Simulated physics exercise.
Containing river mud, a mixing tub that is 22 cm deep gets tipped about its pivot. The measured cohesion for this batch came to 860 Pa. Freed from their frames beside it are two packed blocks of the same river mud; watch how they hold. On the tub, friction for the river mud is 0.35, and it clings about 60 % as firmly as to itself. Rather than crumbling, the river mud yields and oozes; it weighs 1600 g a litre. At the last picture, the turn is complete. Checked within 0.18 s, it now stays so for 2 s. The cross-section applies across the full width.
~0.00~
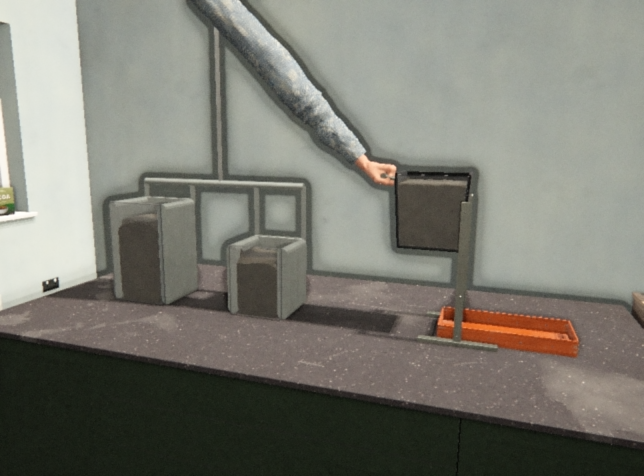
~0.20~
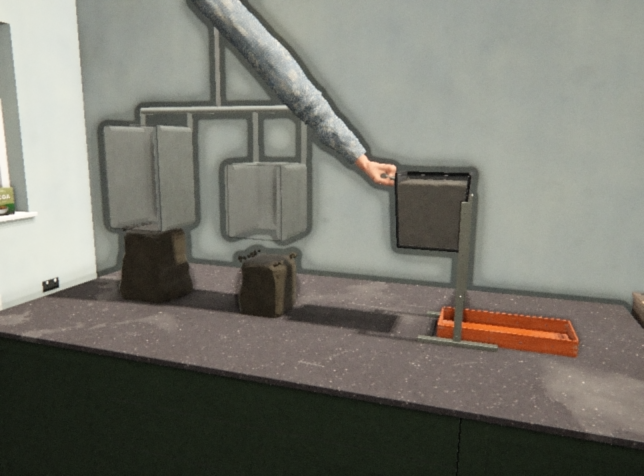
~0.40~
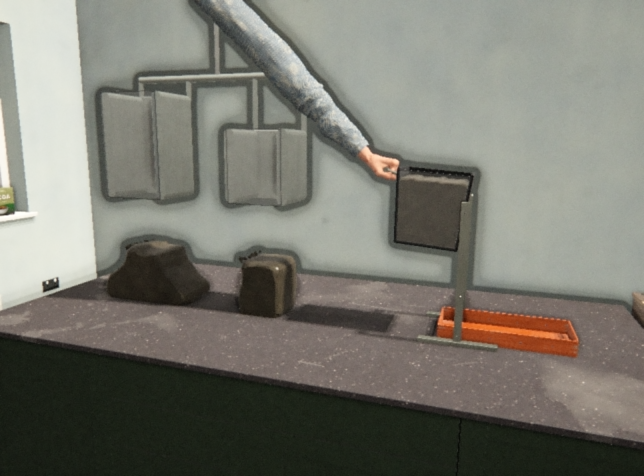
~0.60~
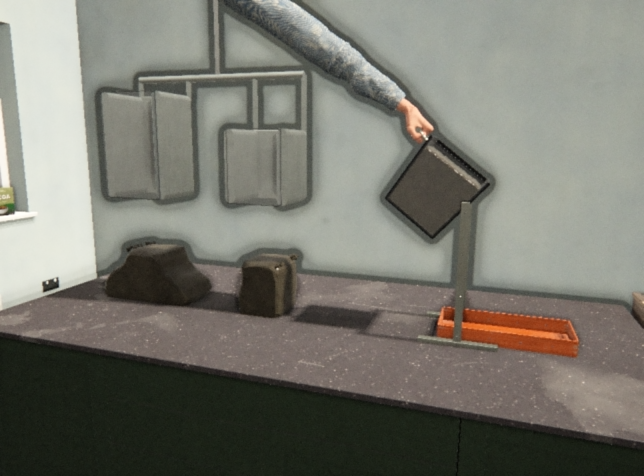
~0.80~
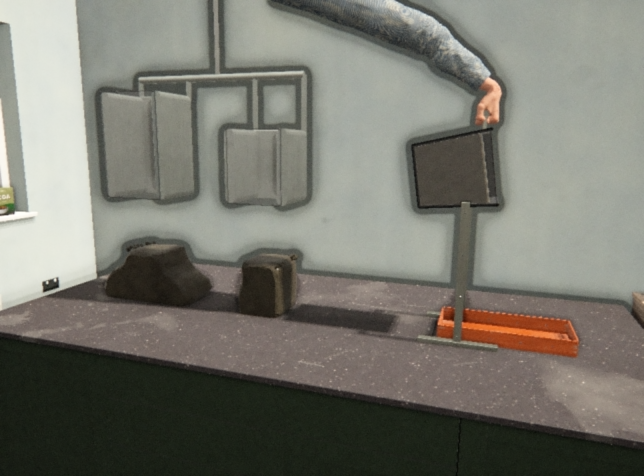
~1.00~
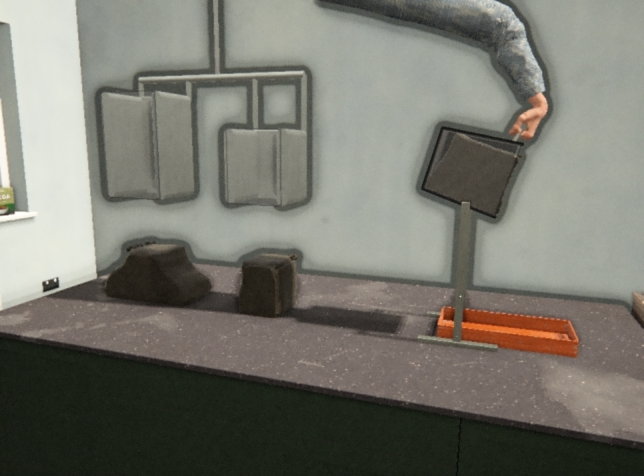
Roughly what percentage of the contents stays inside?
Roughly 0 %.
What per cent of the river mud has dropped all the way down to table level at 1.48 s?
45 per cent.
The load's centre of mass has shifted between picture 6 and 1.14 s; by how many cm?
It has moved around 6 centimetres.
By 1.14 s, the tub is at 105 degrees and holds 73 %.
By 1.31 s, the tub is at 105 degrees and holds 30 %.
By 1.48 s, the tub is at 105 degrees and holds 0 %.
By 1.65 s, the tub is at 105 degrees and holds 0 %.
By 3.00 s, at the end, the tub is at 105 degrees and holds 0 %.
